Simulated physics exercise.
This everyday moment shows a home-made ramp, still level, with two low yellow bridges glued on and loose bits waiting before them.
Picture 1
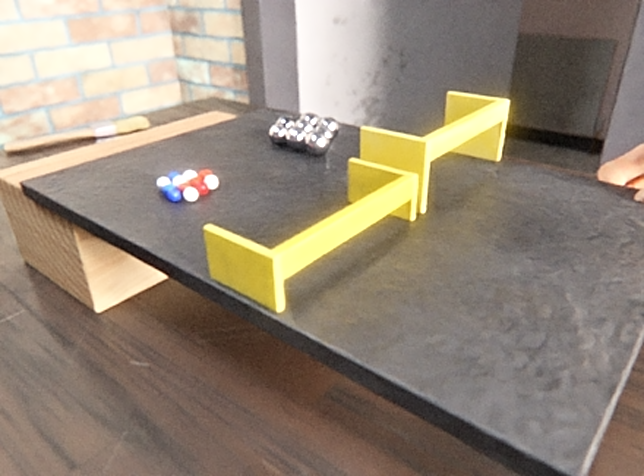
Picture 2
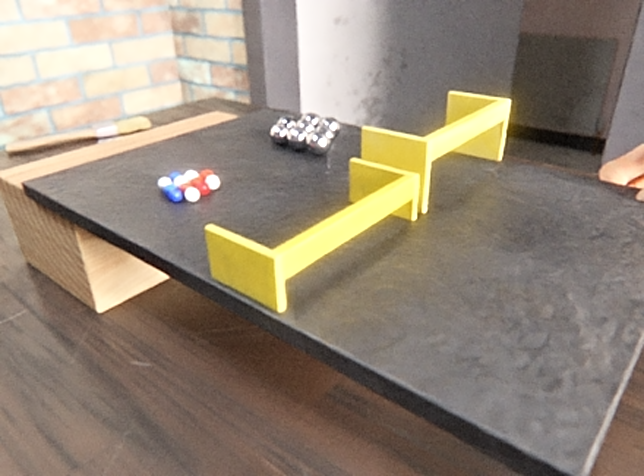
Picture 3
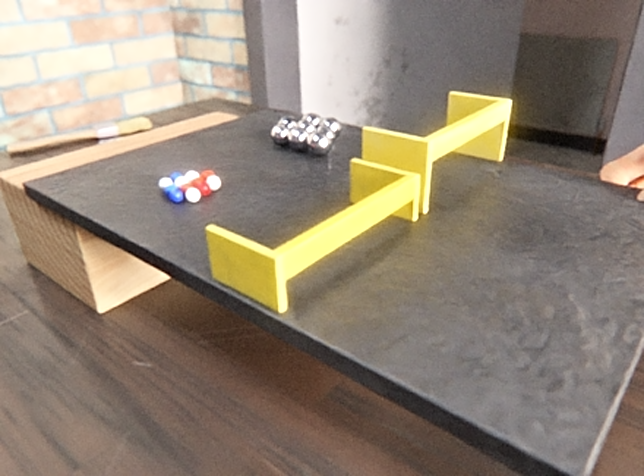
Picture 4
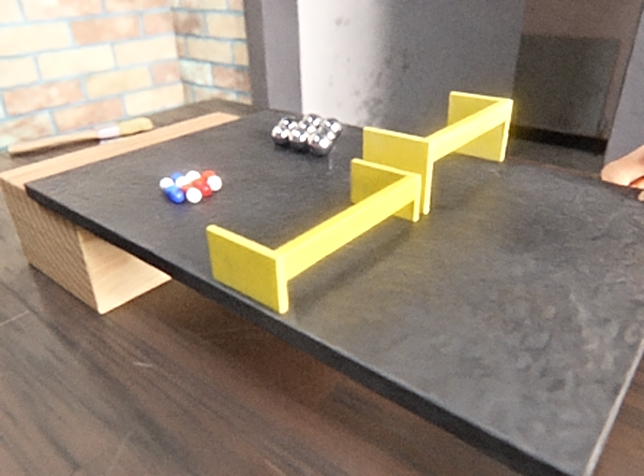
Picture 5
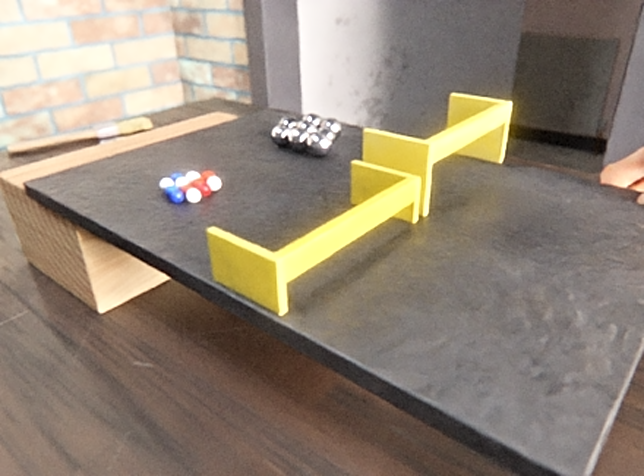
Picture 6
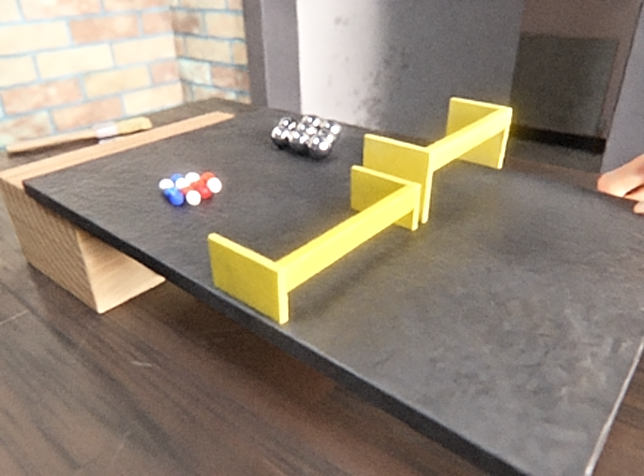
A hand at the right edge held a dark board level, with small colored beads, shiny steel balls and two yellow gates on it, then lowered that end very slightly while the pieces stayed put.
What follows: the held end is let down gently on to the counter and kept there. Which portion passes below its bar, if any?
Front portion: Through. Back portion: Through.
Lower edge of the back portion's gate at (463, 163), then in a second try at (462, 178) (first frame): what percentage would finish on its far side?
First gate about 0 percent, second about 0 percent.
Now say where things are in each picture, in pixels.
Held end of the board at (554, 454), level; block at (168, 192), about a quarter as high as the board is long; front portion at (195, 183), a few round plastic beads; back portion at (304, 131), a few steel balls; front gate at (352, 220), its slot higher than a piece; back gate at (467, 128), its slot higher than a piece, in the first picture.
Held end of the board at (556, 454), level; back portion at (305, 131), in the second picture.
Held end of the board at (557, 455), level; front portion at (198, 184), in the third picture.
Held end of the board at (558, 455), level; back portion at (307, 131), in the fourth picture.
Held end of the board at (556, 459), level; front portion at (198, 184), in the fifth picture.
Held end of the board, down by 2°; block at (170, 193); front portion at (198, 186), not moving; back portion at (306, 133), not moving; front gate at (355, 231); back gate at (470, 137), in the sixth picture.
Then, 0.28 s past the last view, board sloping at 6°; front portion where it was; back portion on its way down.
Then, 0.63 s past the last view, board sloping at 12°; front portion on its way down; back portion has reached its gate.
Then, 1.00 s past the last view, board resting at 15°; front portion all past its gate; back portion all past its gate.
Finally, board resting at 15°; front portion all past its gate; back portion all past its gate.
